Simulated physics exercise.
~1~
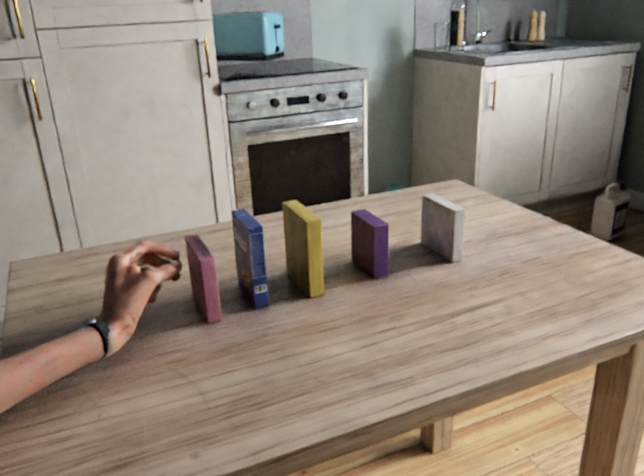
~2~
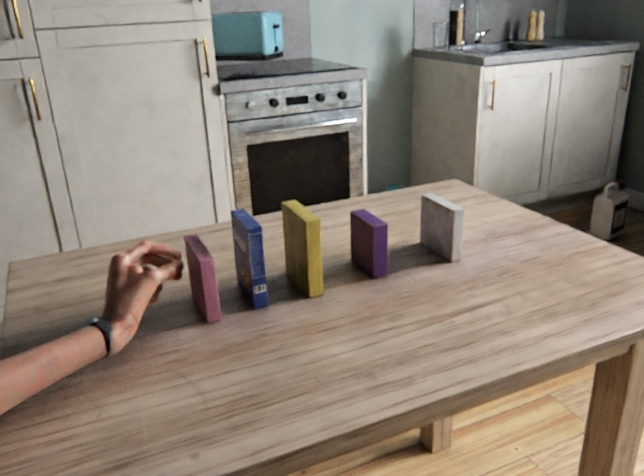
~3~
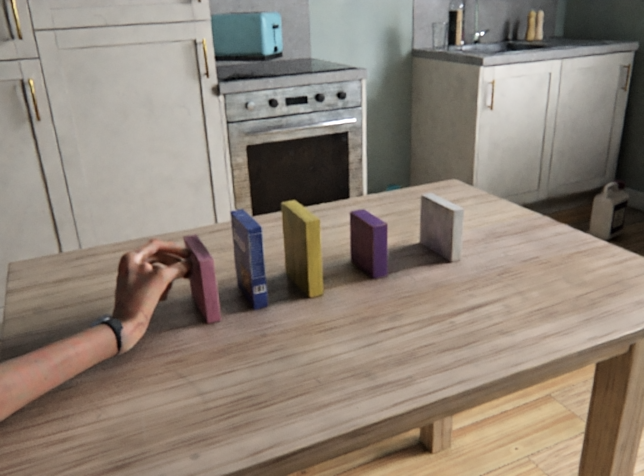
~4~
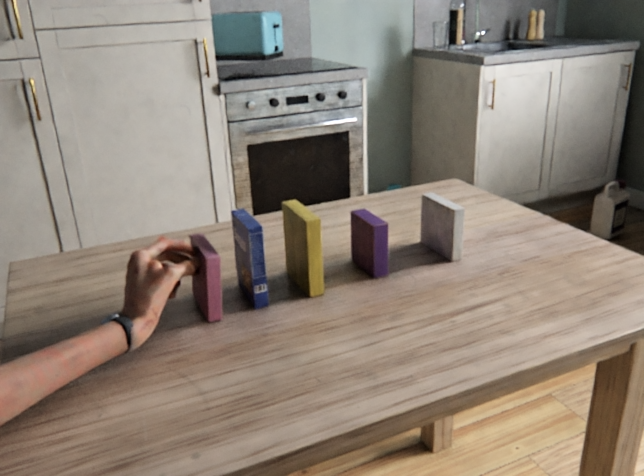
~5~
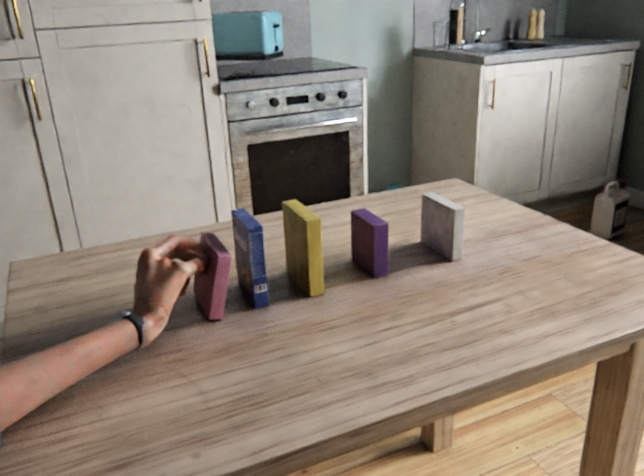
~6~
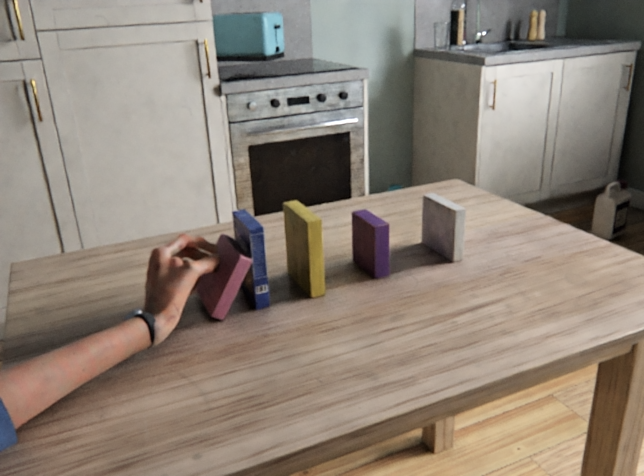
The video shows a row of five upright blocks on a wooden table in a kitchen. A hand reaches in from the left and pushes the pink block at the left end, tilting it rightward toward the blue packet.
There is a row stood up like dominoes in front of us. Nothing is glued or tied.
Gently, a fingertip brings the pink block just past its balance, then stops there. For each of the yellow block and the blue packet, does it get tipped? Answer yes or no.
Yellow block - yes; blue packet - yes.
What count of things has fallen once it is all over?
The count is 4.
Then, 0.40 s on from there, pink block 64° over; blue packet turned 49° from how it was put near (285, 259); yellow block turned 24° from how it was put near (319, 245).
Then, 0.70 s on from there, pink block 73° over; yellow block on its side near (349, 268); blue packet turned 74° from how it was put near (298, 270); purple block on its side.
In the end, toppled on the table, yellow block, blue packet and purple block. At the end, from the last picture's camera, yellow block near (349, 267), blue packet near (298, 269).
